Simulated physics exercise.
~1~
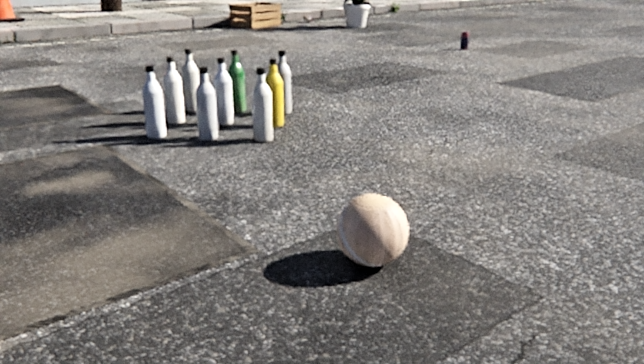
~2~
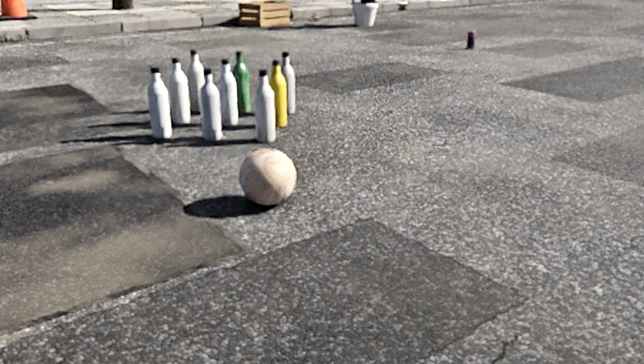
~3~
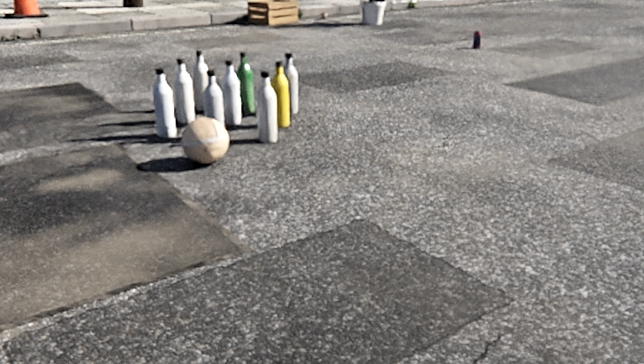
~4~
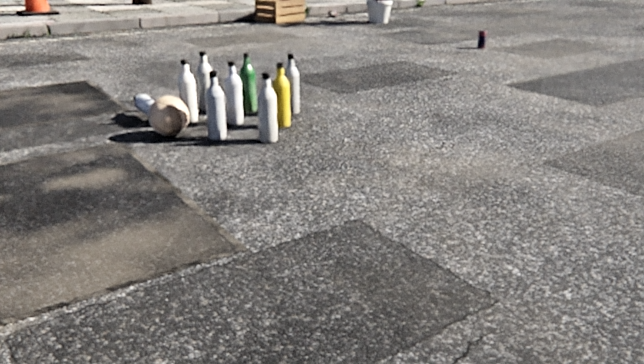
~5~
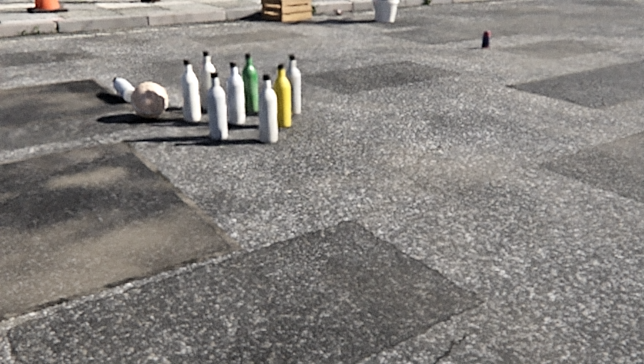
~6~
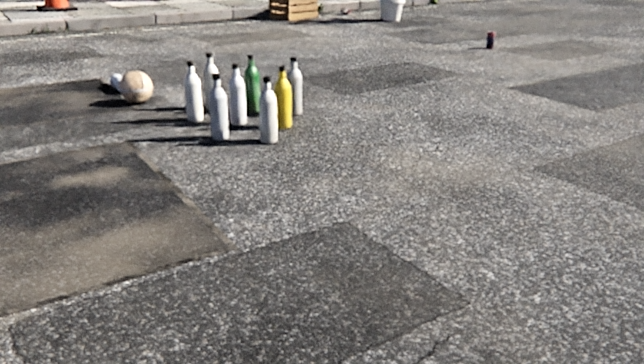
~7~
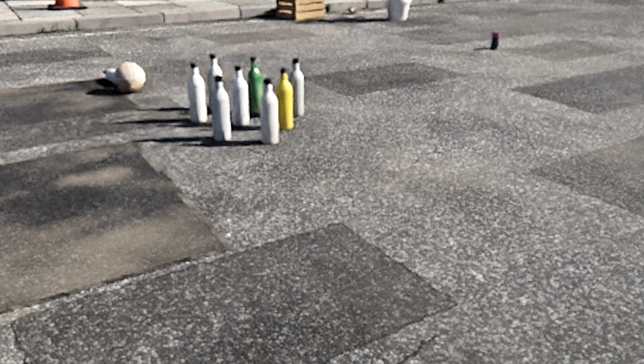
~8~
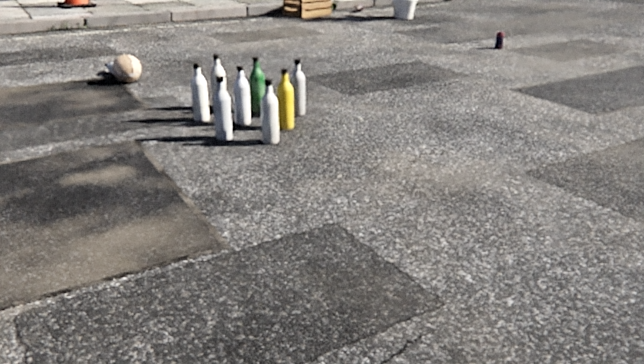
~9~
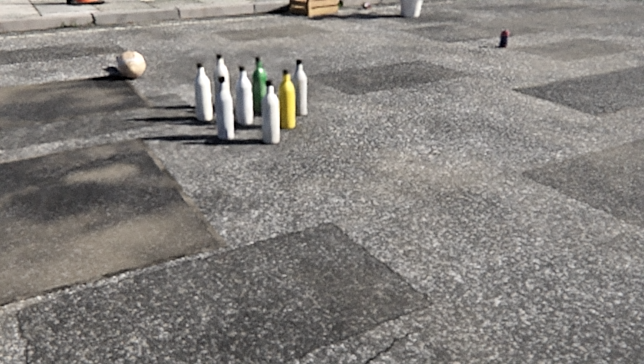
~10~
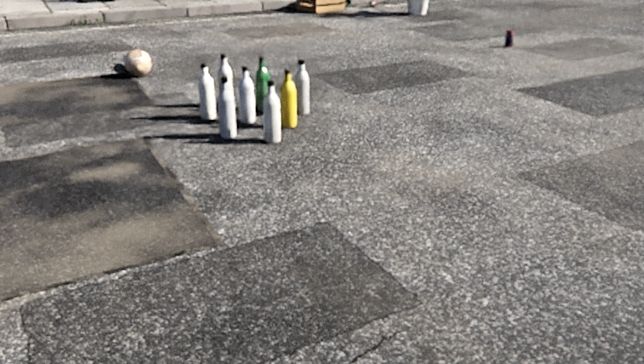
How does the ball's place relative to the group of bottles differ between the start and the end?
At the start the ball is in front of the bottles and to their right, close to the camera. By the end it is farther away, behind the standing bottles and to their left.
Pale ball rolling over sunlit asphalt, knocking down one white bottle and ending up behind and left of the standing others.
